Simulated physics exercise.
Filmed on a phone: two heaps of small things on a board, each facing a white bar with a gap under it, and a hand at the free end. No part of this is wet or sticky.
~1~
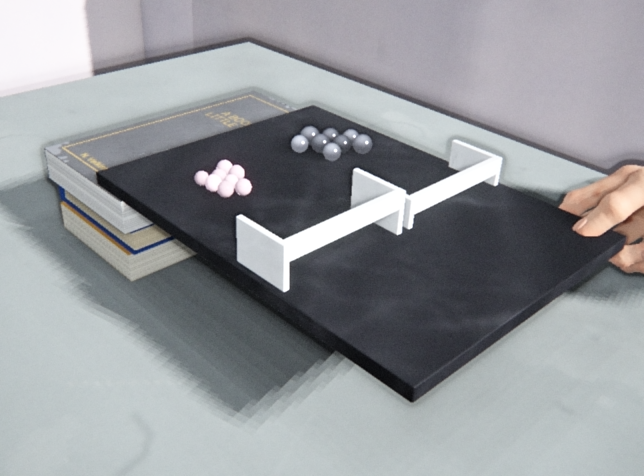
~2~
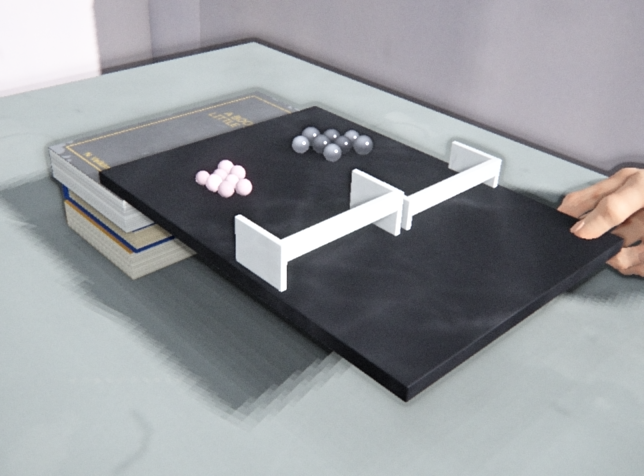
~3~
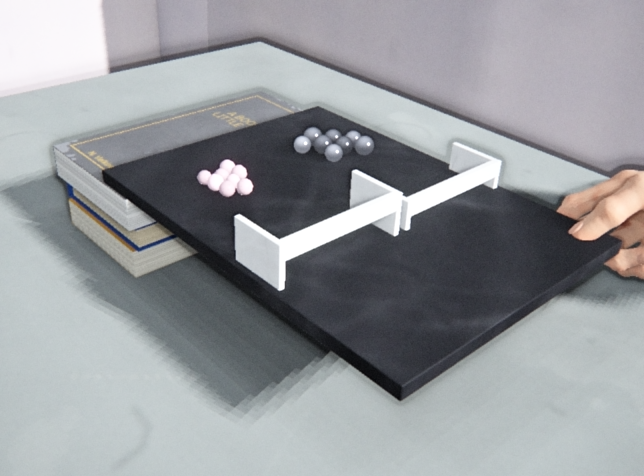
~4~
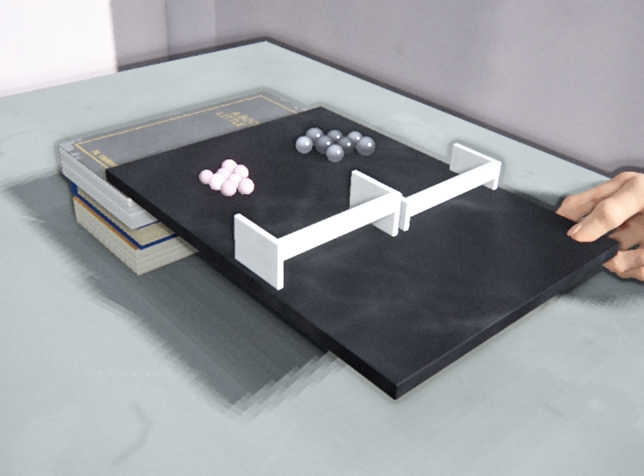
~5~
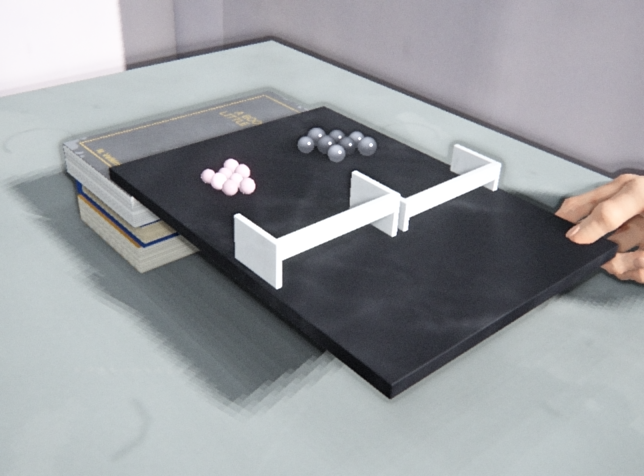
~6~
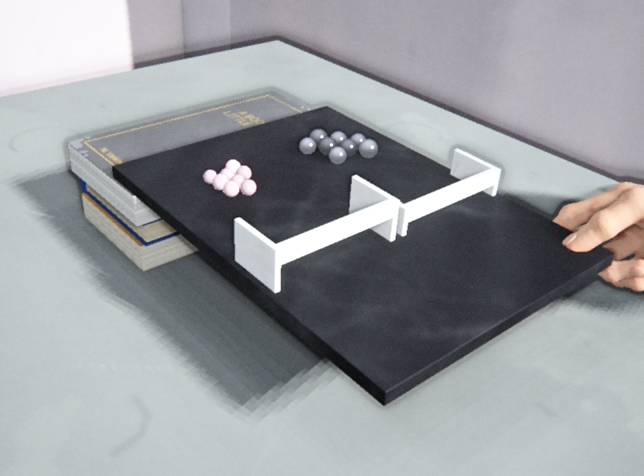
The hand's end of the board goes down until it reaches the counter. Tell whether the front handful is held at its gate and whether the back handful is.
Front handful - not held; back handful - held.
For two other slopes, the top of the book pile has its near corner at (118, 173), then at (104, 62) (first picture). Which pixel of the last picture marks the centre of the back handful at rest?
The centre would settle roughly at (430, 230) for the first try and roughly at (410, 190) for the second.
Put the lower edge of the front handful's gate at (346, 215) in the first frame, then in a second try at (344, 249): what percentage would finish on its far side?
Respectively 100 and 0 per cent.
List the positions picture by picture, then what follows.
In the first picture, held end of the board at (411, 378), level; book pile at (199, 152), about a quarter as high as the board is long; front handful at (231, 182), a few sugar pearls; back handful at (321, 143), a few steel balls; front gate at (345, 224), its slot higher than a piece; back gate at (455, 184), its slot lower than a piece.
In the second picture, held end of the board at (405, 378), level; back handful at (322, 144).
In the third picture, held end of the board at (400, 377), level; front handful at (233, 181).
In the fourth picture, held end of the board at (395, 376), level; back handful at (325, 145).
In the fifth picture, held end of the board at (391, 376), level; front handful at (236, 180).
In the sixth picture, held end of the board at (385, 383), down by 1°; book pile at (214, 149); front handful at (237, 182), not moving; back handful at (328, 146), not moving; front gate at (338, 230); back gate at (452, 194).
Then, 0.25 s past the last view, board sloping at 6°; front handful where it was; back handful where it was.
Then, 0.57 s past the last view, board sloping at 13°; front handful on its way down; back handful on its way down.
Then, 0.92 s past the last view, board resting at 16°; front handful all past its gate; back handful has reached its gate.
Finally, board resting at 16°; front handful all past its gate; back handful gathered behind its gate.
